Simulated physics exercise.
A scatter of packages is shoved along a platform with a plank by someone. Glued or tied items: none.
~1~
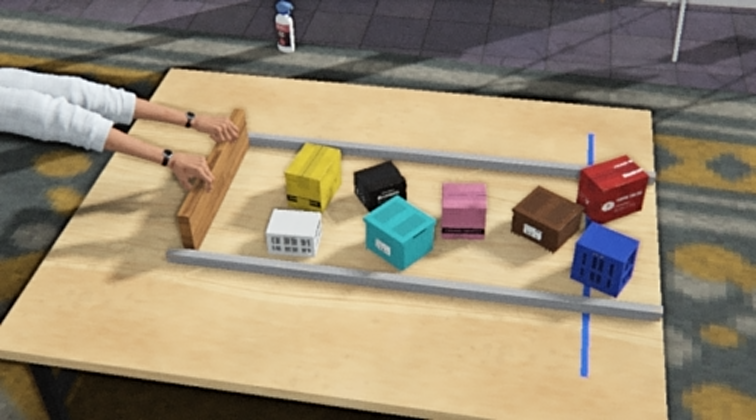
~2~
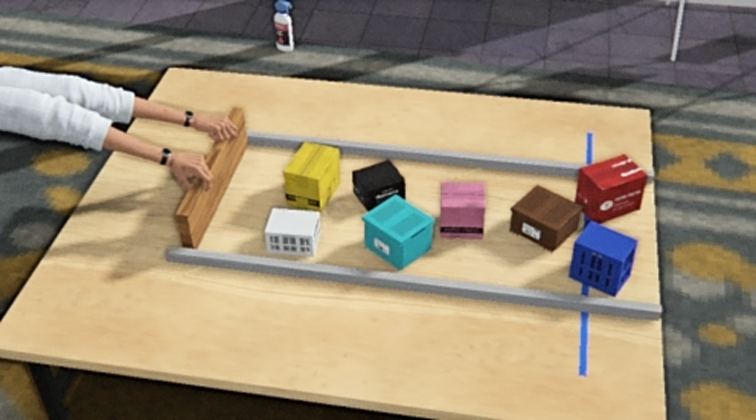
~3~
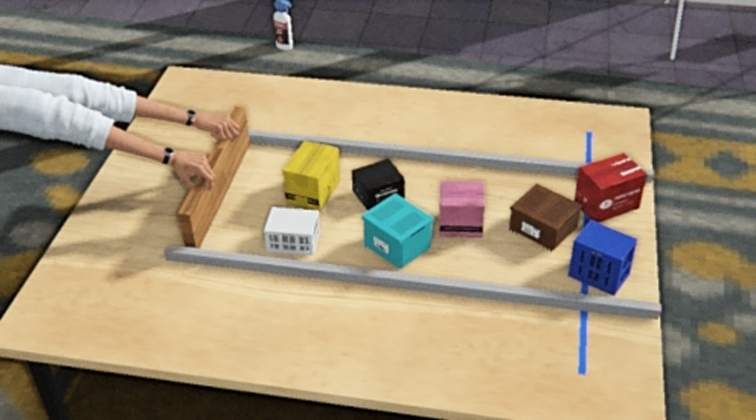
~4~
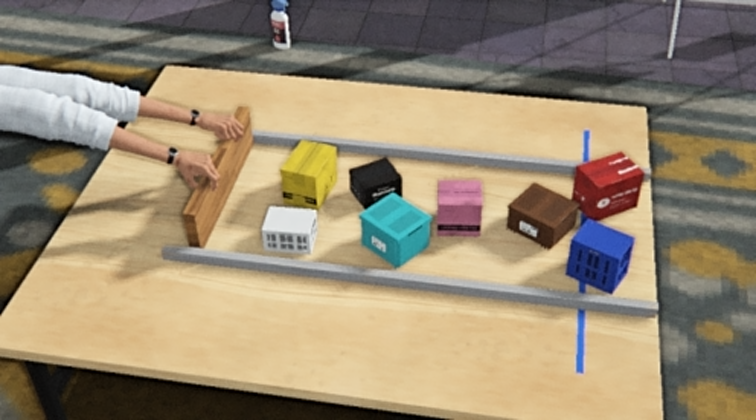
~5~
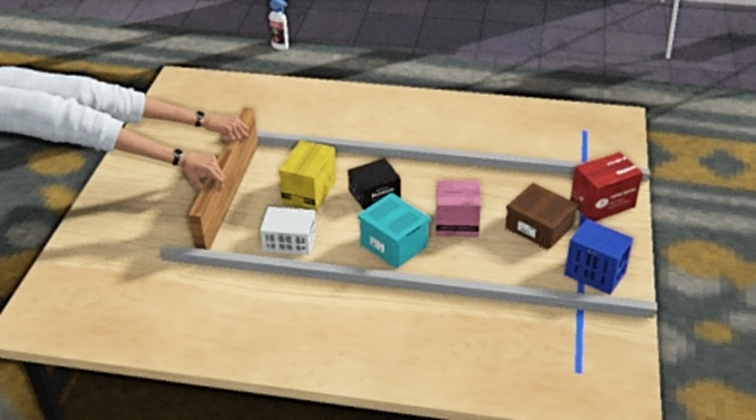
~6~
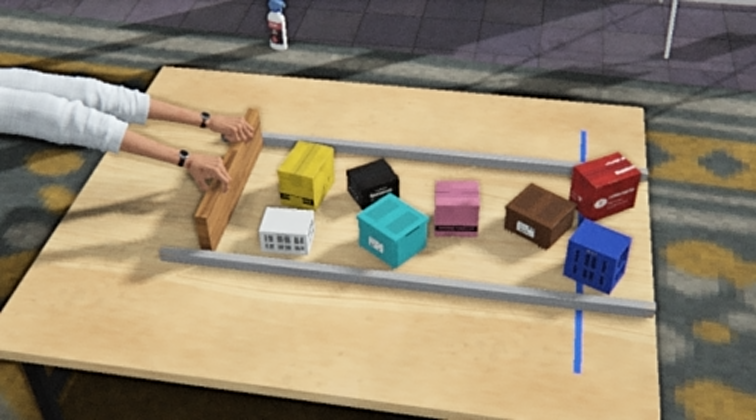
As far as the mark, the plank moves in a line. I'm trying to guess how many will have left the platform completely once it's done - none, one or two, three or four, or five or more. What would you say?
I would say three or four leave it.
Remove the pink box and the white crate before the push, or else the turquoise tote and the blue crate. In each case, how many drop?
Well, the first time you'd get 2, and the next time 2.
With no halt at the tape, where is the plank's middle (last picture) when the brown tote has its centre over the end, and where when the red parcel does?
Near (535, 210) and (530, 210).
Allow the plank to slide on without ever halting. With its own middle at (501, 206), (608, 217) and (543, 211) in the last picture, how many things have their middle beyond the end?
Place by place: 0, 6 and 3.
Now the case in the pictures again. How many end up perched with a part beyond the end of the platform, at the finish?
Answer: 2.
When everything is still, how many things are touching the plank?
Number in contact with it: 2.
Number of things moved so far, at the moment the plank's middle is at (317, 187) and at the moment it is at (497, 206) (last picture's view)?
The first count is 3, and then it's 8.
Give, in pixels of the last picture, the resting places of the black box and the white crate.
Listed as asked: First (645, 211), and then (606, 268).
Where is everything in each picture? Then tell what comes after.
Red parcel (612, 190); blue crate (604, 260); brown tote (547, 220); plank (216, 178); tape (588, 238), in the first frame.
Blue crate (603, 259); turquoise tote (398, 234), in the second frame.
Brown tote (545, 217); yellow box (312, 176), in the third frame.
Red parcel (607, 187); plank (221, 176), in the fourth frame.
Blue crate (598, 257); pink box (458, 209), in the fifth frame.
Red parcel (604, 187); blue crate (597, 257); brown tote (539, 217); plank (232, 179); tape (581, 235), in the sixth frame.
Soon after, none off yet; red parcel at rest near (604, 187); blue crate at rest near (597, 257); brown tote at rest near (539, 217).
Then, none off yet; red parcel at rest near (604, 187); blue crate at rest near (597, 257); brown tote moved a little near (546, 218).
Further on, none off yet; red parcel moved a little near (633, 188); blue crate moved about its own width near (644, 260); brown tote moved about its own width near (626, 232).
At rest, the number that fall off is three or four; fallen, turquoise tote, brown tote, blue crate and red parcel.
